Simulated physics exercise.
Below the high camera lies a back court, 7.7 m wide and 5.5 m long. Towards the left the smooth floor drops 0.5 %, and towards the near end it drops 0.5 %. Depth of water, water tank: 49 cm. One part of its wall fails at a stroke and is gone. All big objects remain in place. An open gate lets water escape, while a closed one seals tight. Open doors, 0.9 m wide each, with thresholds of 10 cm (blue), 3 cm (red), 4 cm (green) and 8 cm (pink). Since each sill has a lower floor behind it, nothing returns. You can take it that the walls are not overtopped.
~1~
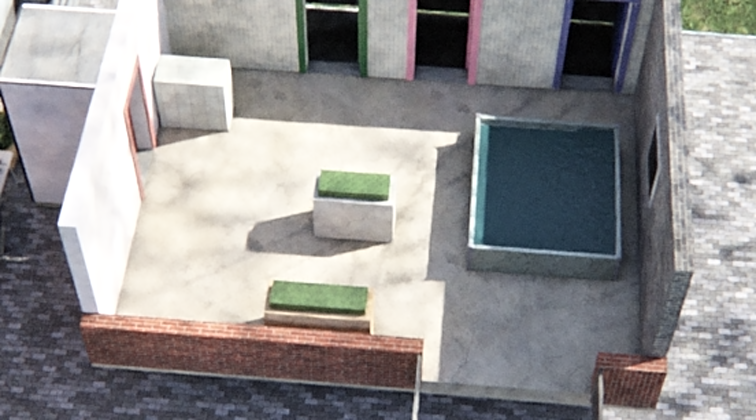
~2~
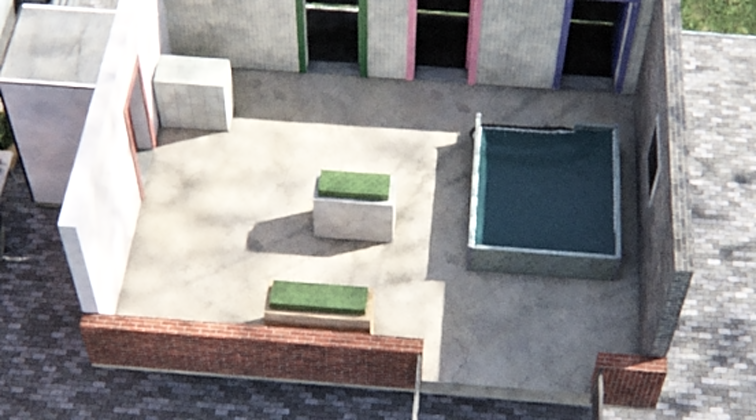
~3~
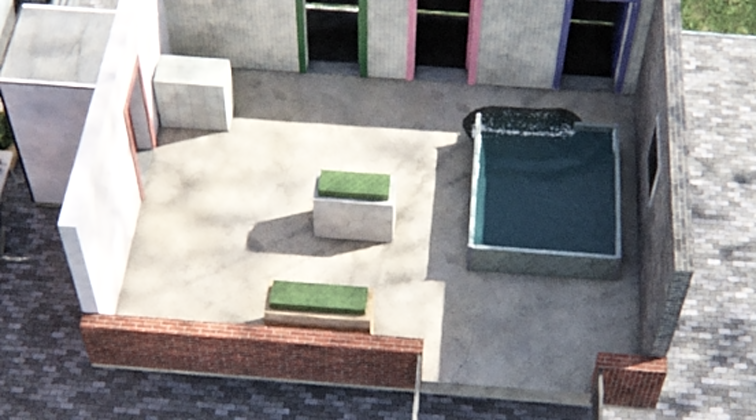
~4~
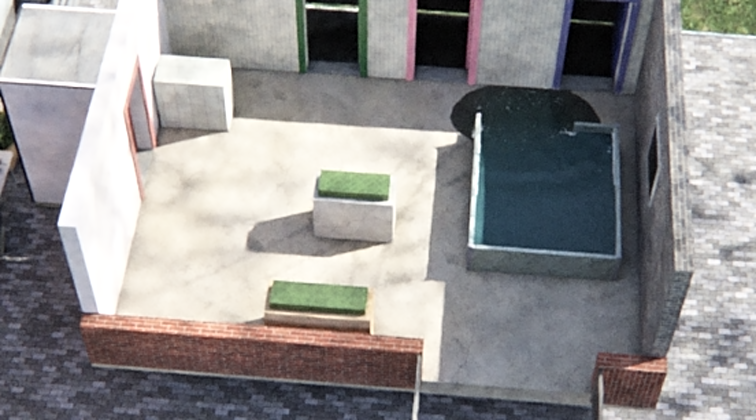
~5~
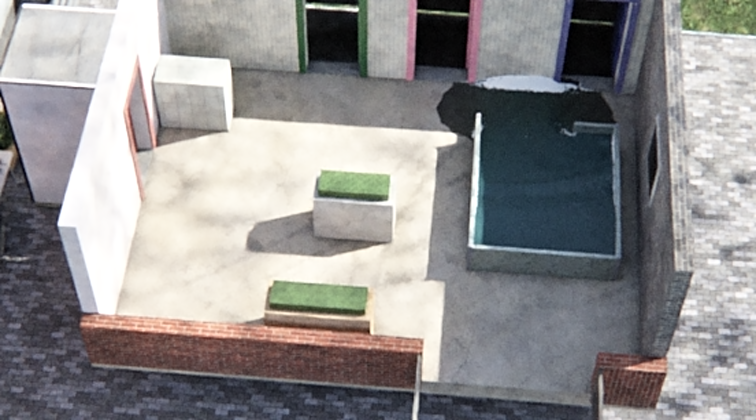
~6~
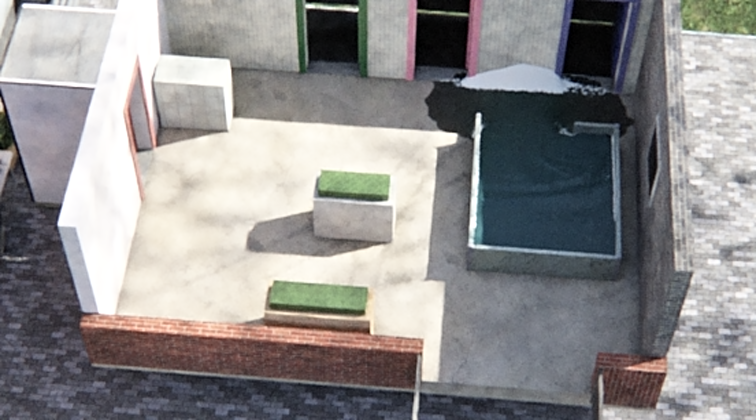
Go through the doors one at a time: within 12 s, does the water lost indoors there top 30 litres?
In order: For the blue door I'd say above the limit; for the red door I'd say above the limit; for the green door I'd say within the limit; for the pink door I'd say above the limit.
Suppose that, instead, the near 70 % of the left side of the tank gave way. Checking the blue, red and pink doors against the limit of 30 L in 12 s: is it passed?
Result: Blue limit not passed, red limit passed, pink limit not passed.
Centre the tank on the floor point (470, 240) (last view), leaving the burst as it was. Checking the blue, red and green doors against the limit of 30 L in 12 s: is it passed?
So the blue door keeps within it, the red door keeps within it and the green door tops the limit.
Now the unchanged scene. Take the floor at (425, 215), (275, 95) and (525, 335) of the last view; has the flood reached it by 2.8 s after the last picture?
Respectively: Was missed, got hit, was missed.
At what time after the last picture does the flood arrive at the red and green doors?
Red: 2.8 s; green: 0.9 s.
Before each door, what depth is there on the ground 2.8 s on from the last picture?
In cm: Blue 20, red 1, green 6, pink 14.
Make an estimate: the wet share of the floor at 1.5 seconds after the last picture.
25 %.
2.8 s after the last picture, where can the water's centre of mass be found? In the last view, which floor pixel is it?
Close to (494, 162) in the last picture.
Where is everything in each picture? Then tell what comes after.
The first picture shows still water, 49 cm deep, in the water tank at (546, 188).
In the second picture, the front is at a hidden place, 0.8 m from the gap on the water tank's far side; 0.4 m2 of floor is under water; 49 cm left at the back of the water tank.
In the third picture, the front is at (574, 119), 1.0 m from the gap on the water tank's far side; 1.0 m2 of floor is under water; 49 cm left at the back of the water tank.
In the fourth picture, the front is at (560, 91), 1.3 m from the gap on the water tank's far side; 2.1 m2 of floor is under water; 49 cm left at the back of the water tank.
In the fifth picture, water pours out on the water tank's far side and has run 1.6 m, to (593, 93); typically 8 cm deep outside, 49 cm at the water tank's back.
In the sixth picture, the front is at (440, 83), 1.9 m from the gap on the water tank's far side; 2.8 m2 of floor is under water; 49 cm left at the back of the water tank.
Then, 0.7 s after the last picture water covers 10 % of the floor and is deepest (38 cm) near (508, 95); blue door 20 cm at the sill, 21 L in, red door not reached, green door not reached, pink door 16 cm at the sill, 4 L in.
Then, 1.5 s after the last picture water covers 25 % of the floor and is deepest (37 cm) near (519, 96); blue door 21 cm at the sill, 55 L in, red door not reached, green door 6 cm at the sill, 0 L in, pink door 18 cm at the sill, 31 L in.
Then, 2.8 s after the last picture water covers 45 % of the floor and is deepest (28 cm) near (630, 95); blue door 20 cm at the sill, 110 L in, red door 1 cm at the sill, 0 L in, green door 6 cm at the sill, 2 L in, pink door 14 cm at the sill, 74 L in.
Then, 6.3 s after the last picture water covers 70 % of the floor and is deepest (14 cm) near (619, 95); blue door 12 cm at the sill, 160 L in, red door 7 cm at the sill, 40 L in, green door 4 cm at the sill, 6 L in, pink door 9 cm at the sill, 98 L in.
Then, 11.3 s after the last picture water covers 85 % of the floor and is deepest (12 cm) near (109, 342); blue door 7 cm at the sill, 163 L in, red door 5 cm at the sill, 61 L in, green door 4 cm at the sill, 12 L in, pink door 5 cm at the sill, 99 L in.
